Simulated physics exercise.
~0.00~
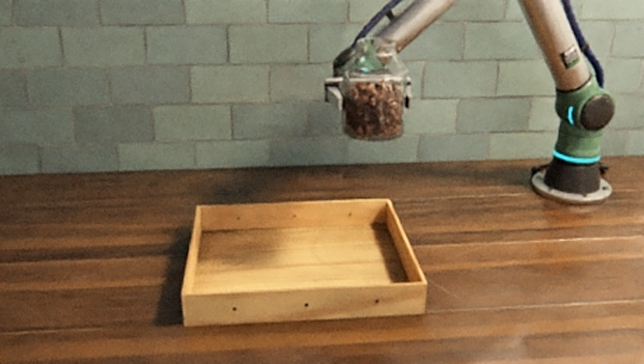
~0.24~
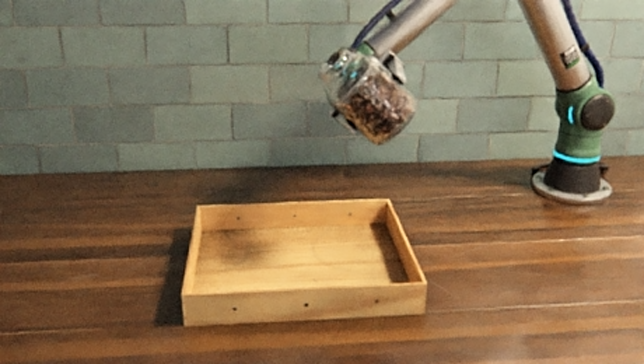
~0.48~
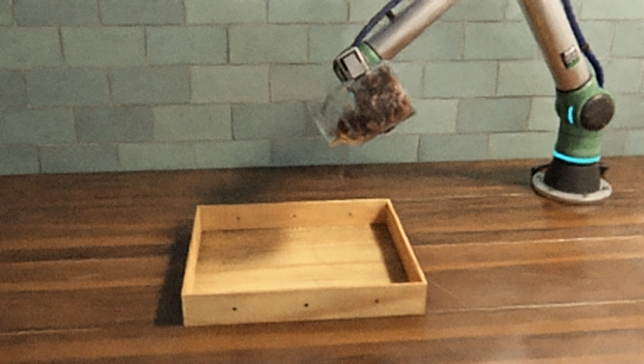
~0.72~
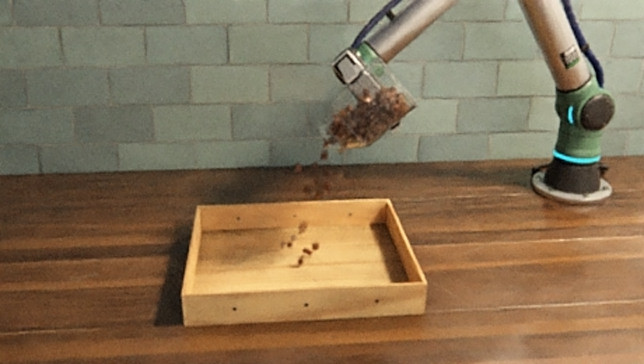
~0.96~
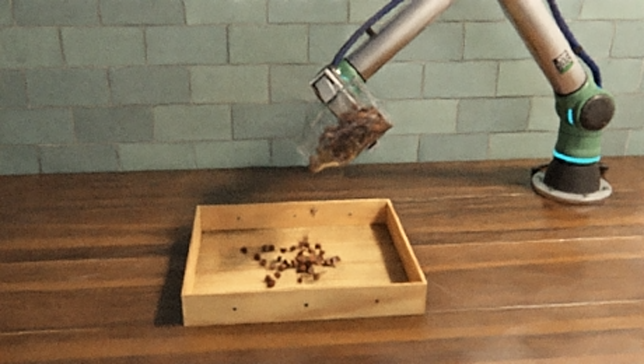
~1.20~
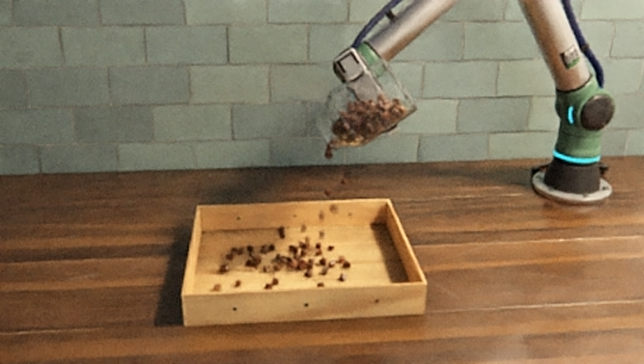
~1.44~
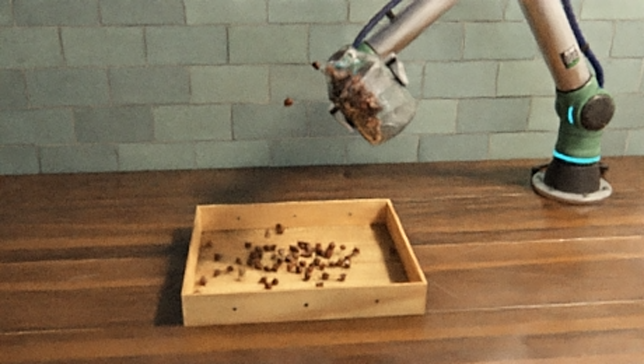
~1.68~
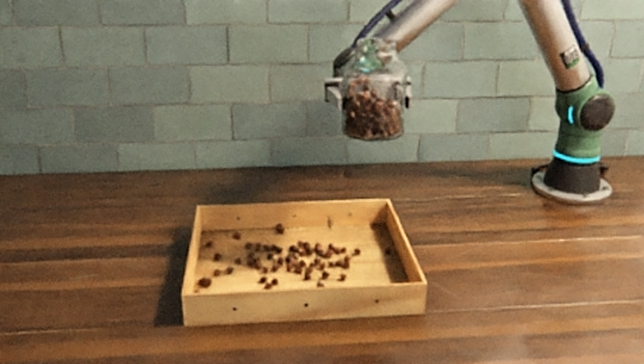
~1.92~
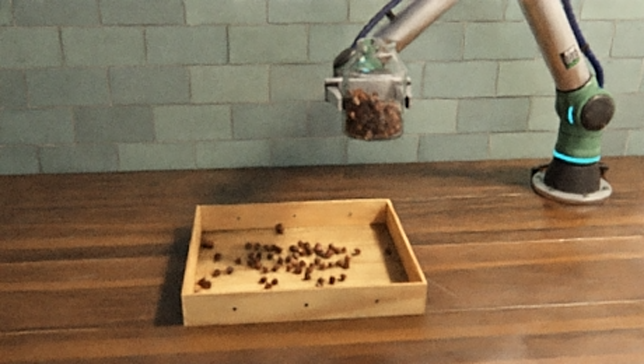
The clip shows a robot arm tipping a clear jar of small brown pellets over a shallow wooden tray, jerking it down and back as some spill out, then turning it upright, leaving pellets scattered in the tray and many still in the jar.
